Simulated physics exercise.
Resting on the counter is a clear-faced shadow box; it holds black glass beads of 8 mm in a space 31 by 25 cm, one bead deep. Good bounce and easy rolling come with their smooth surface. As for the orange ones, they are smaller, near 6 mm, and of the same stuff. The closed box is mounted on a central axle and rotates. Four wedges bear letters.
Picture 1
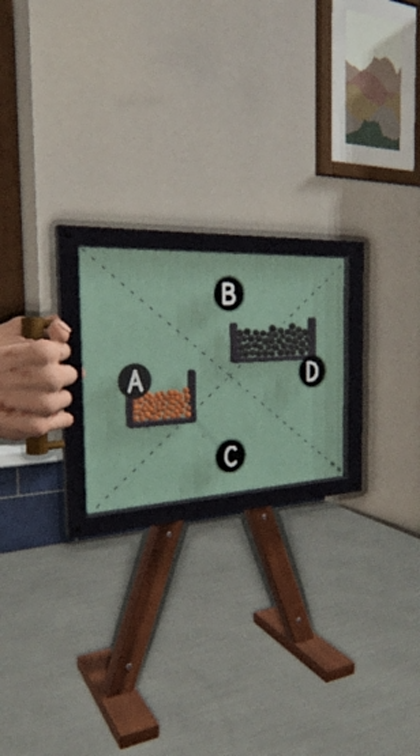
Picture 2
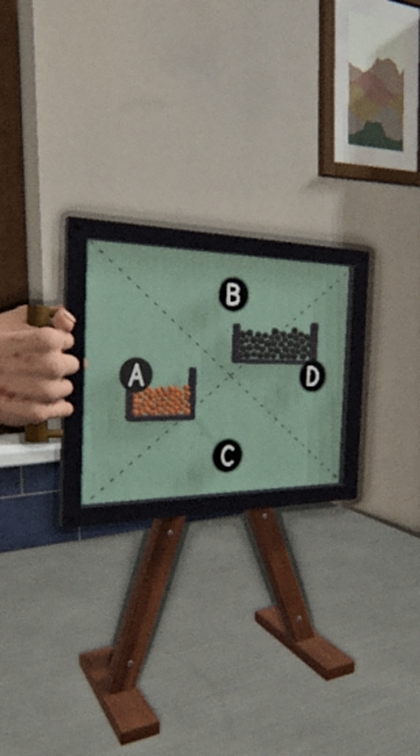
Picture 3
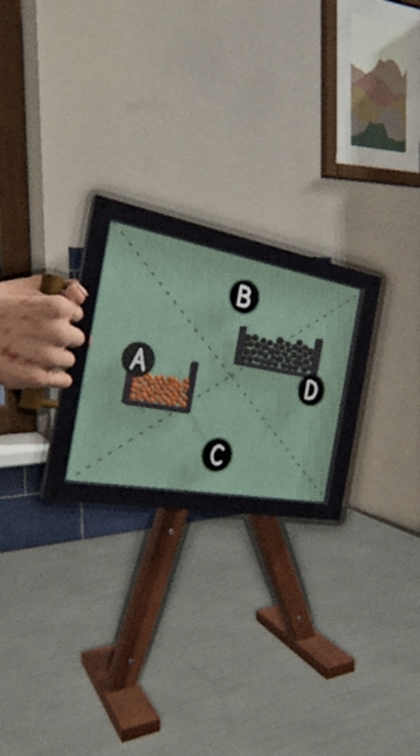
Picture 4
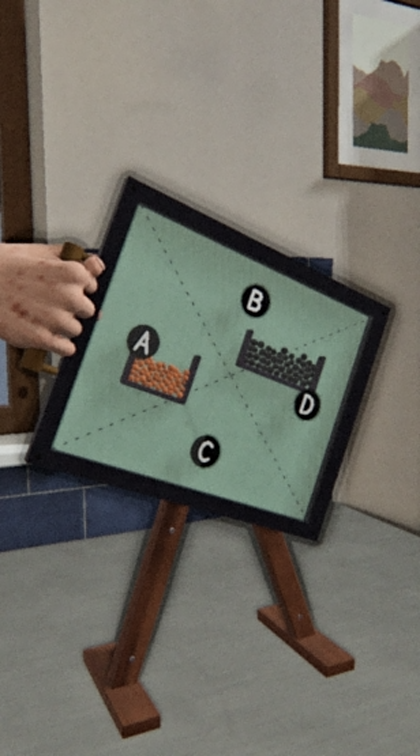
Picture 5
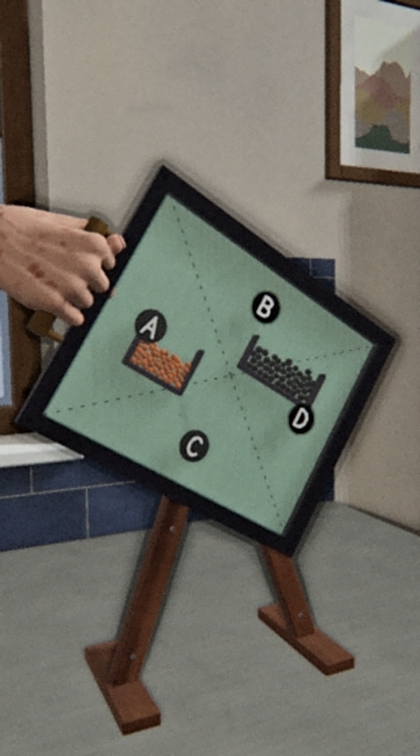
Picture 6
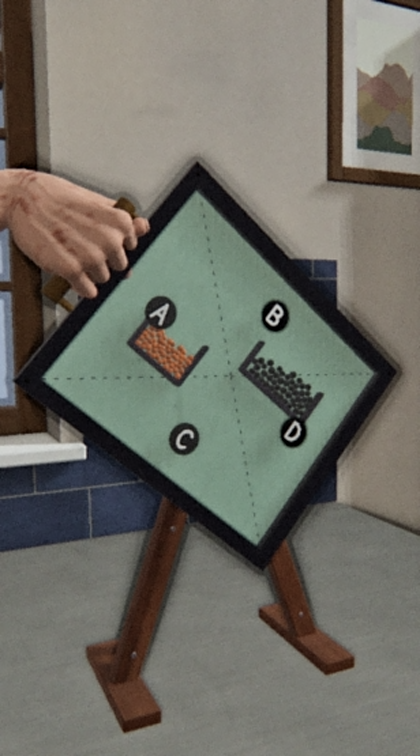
Hand turning a dark-framed green panel clockwise on a wooden stand, with orange and black beads tilting in two small trays.
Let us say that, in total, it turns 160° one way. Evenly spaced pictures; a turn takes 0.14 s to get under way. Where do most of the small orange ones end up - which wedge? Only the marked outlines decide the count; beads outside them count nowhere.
The wedge marked B.
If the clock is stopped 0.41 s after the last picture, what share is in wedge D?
Close to 45 per cent of the load.
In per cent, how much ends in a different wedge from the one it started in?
Something near 70 per cent end up elsewhere.
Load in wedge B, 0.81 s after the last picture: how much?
Share: Near 55 %.
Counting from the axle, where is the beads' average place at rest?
About 7 cm left and 13 cm below.
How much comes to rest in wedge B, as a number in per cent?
Something like 60 per cent finishes there.
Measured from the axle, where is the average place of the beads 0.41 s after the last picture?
Position estimate: Right 2 cm, below 1 cm.
Then, 0.41 s later than the last picture, it stands 86° clockwise; the beads' middle is 2 cm right of and 1 cm below the centre; A 55 %, B 5 %, D 45 %; small ones, A 100 %.
Then, 0.81 s later than the last picture, it stands 130° clockwise; the beads' middle is 1 cm right of and 12 cm below the centre; A 10 %, B 55 %, D 35 %; small ones, A 15 %, B 80 %, D 5 %.
Then, 1.16 s later than the last picture, it stands 160° clockwise; the beads' middle is 7 cm left of and 13 cm below the centre; B 60 %, D 40 %; small ones, B 85 %, D 15 %.
At rest 1.8 s after the last picture, it stands 160° clockwise; A 0 %, B 60 %, C 0 %, D 40 %; small ones, B 90 %, D 10 %.
